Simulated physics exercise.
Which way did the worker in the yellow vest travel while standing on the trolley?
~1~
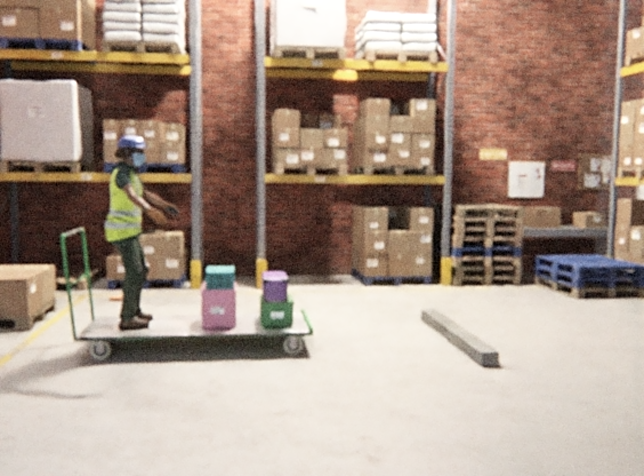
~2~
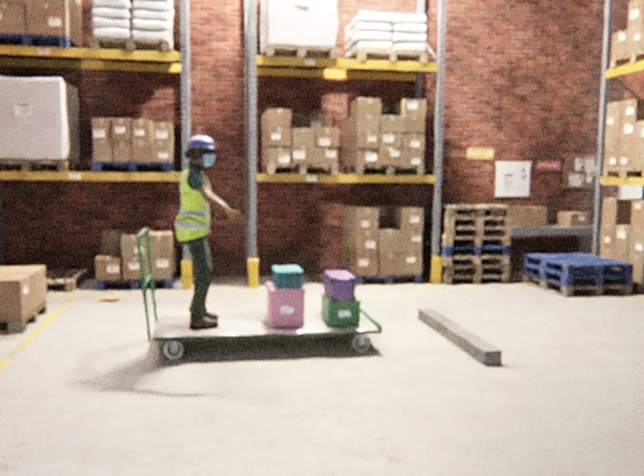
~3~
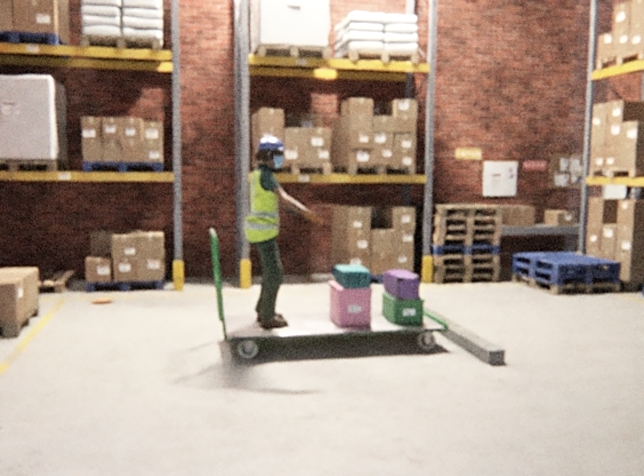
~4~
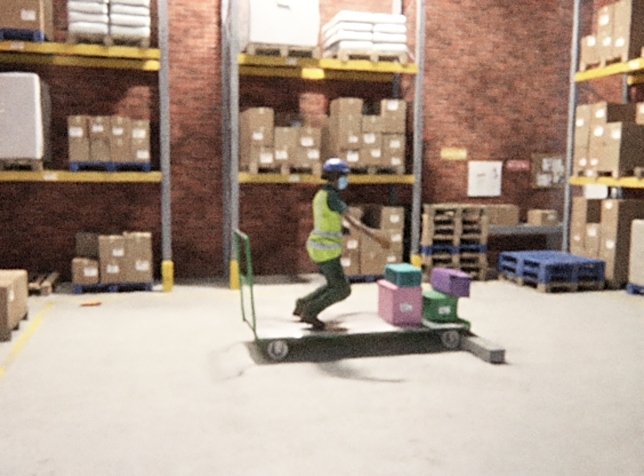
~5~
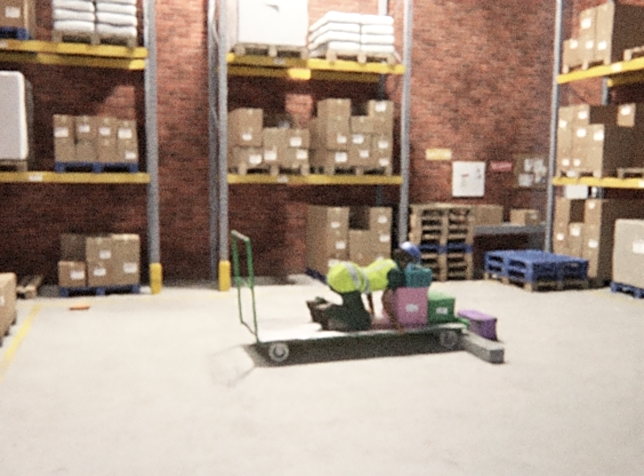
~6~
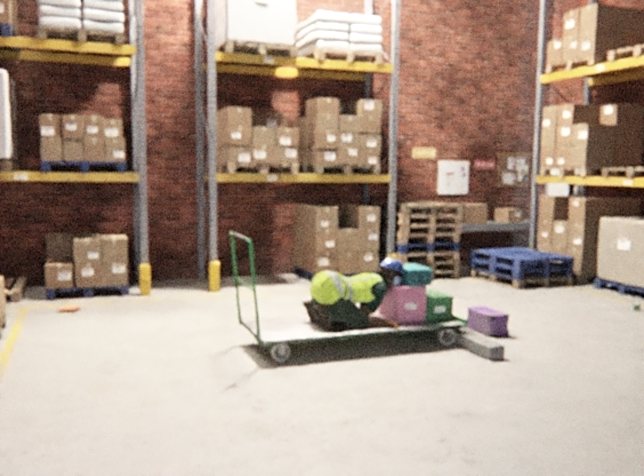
The worker travelled to the right, riding along with the trolley toward the low kerb.
A trolley carrying a standing worker and several boxes rolled right across a warehouse until it stopped against a low kerb. The worker toppled forward onto the deck, and the purple case tumbled to the floor while the other boxes stayed aboard.
